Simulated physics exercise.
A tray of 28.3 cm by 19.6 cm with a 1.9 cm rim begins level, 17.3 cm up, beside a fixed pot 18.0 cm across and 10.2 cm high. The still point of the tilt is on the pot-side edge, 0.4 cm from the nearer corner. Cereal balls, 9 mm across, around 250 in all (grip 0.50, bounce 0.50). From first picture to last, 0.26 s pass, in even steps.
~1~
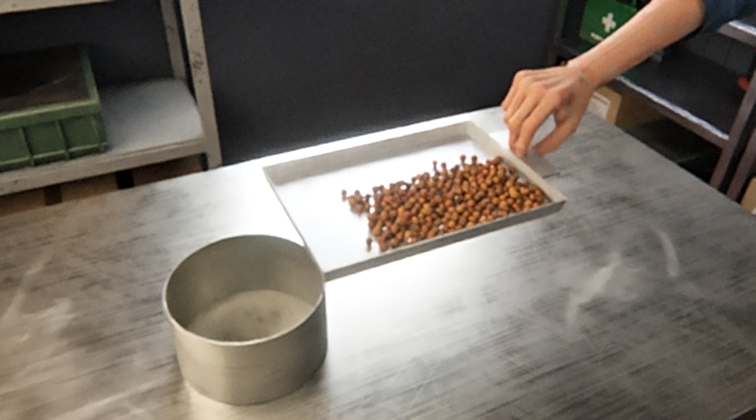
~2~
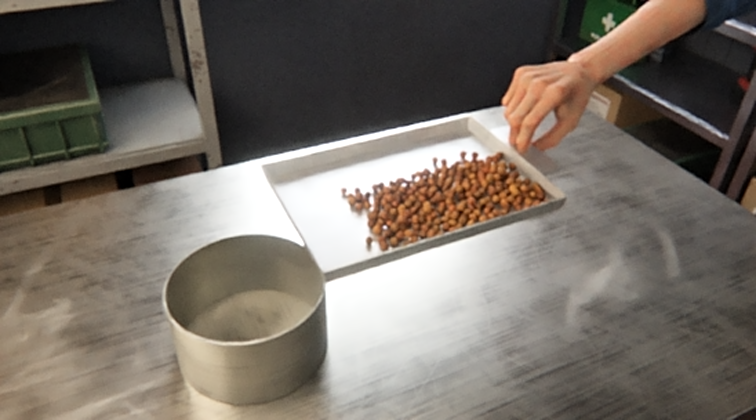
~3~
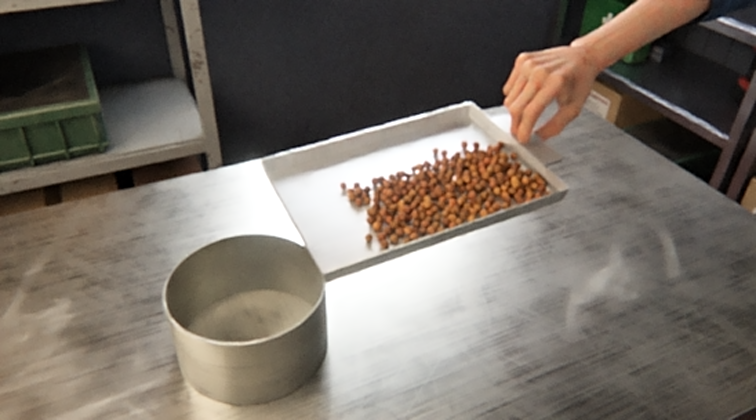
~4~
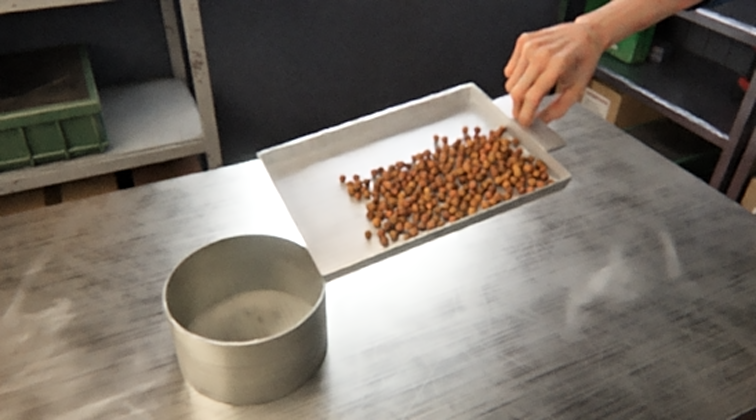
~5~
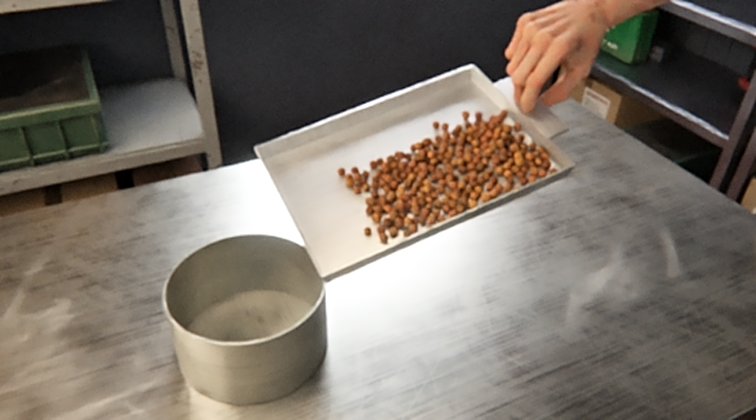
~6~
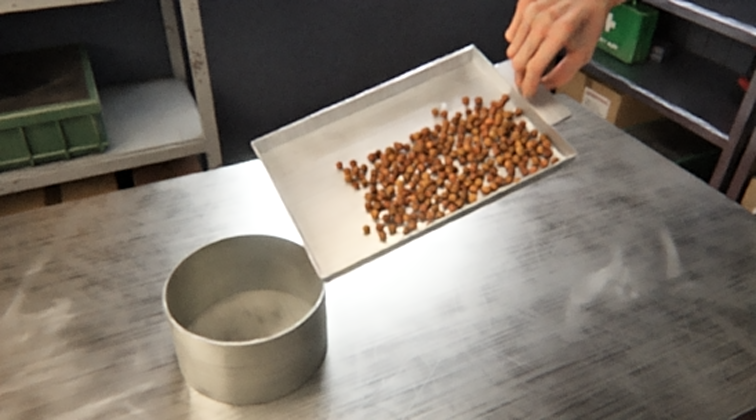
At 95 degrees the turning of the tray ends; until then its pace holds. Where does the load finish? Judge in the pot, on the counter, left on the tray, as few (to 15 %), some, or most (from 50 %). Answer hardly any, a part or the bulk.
Pot: Hardly any, counter: The bulk, tray: Hardly any.
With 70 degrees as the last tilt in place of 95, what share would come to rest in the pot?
It would be near 0 per cent.
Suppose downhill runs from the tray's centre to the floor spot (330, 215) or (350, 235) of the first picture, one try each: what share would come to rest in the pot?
About 85 and 35 per cent.
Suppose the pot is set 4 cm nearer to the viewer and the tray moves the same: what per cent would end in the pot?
In that case some 20 per cent.
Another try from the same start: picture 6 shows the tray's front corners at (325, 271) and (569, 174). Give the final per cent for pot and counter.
Pot 0, counter 100.
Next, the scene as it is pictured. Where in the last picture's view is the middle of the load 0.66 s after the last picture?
Around (328, 246).
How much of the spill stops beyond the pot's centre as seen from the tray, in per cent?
Roughly 60 per cent.
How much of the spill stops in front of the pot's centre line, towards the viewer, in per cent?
Roughly 100 per cent.
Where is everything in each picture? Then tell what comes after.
Tray tilt 0 degrees, front corners at (326, 268) and (562, 198); middle of the pieces at (448, 197); pot at (246, 283), in the first frame.
Tray tilt 1 degrees, front corners at (326, 268) and (563, 195); middle of the pieces at (448, 195), in the second frame.
Tray tilt 4 degrees, front corners at (326, 269) and (565, 187), lowest corner left front; middle of the pieces at (448, 188), in the third frame.
Tray tilt 9 degrees, front corners at (325, 270) and (568, 175), lowest corner left front; middle of the pieces at (449, 178), in the fourth frame.
Tray tilt 14 degrees, front corners at (324, 272) and (570, 164), lowest corner left front; middle of the pieces at (449, 169), in the fifth frame.
Tray tilt 19 degrees, front corners at (323, 273) and (572, 153), lowest corner left front; middle of the pieces at (448, 160); pot at (246, 283), in the sixth frame.
Then, 0.40 s after the last picture, tilt 56 degrees; the tray holds 100 %, the pot 0 %.
Then, 0.66 s after the last picture, tilt 81 degrees; the tray holds 80 %, the pot 0 %.
Then, 1.02 s after the last picture, tilt 95 degrees; the tray holds 5 %, the pot 0 %.
In the end, pot 0 %, counter 95 %, tray 5 %.
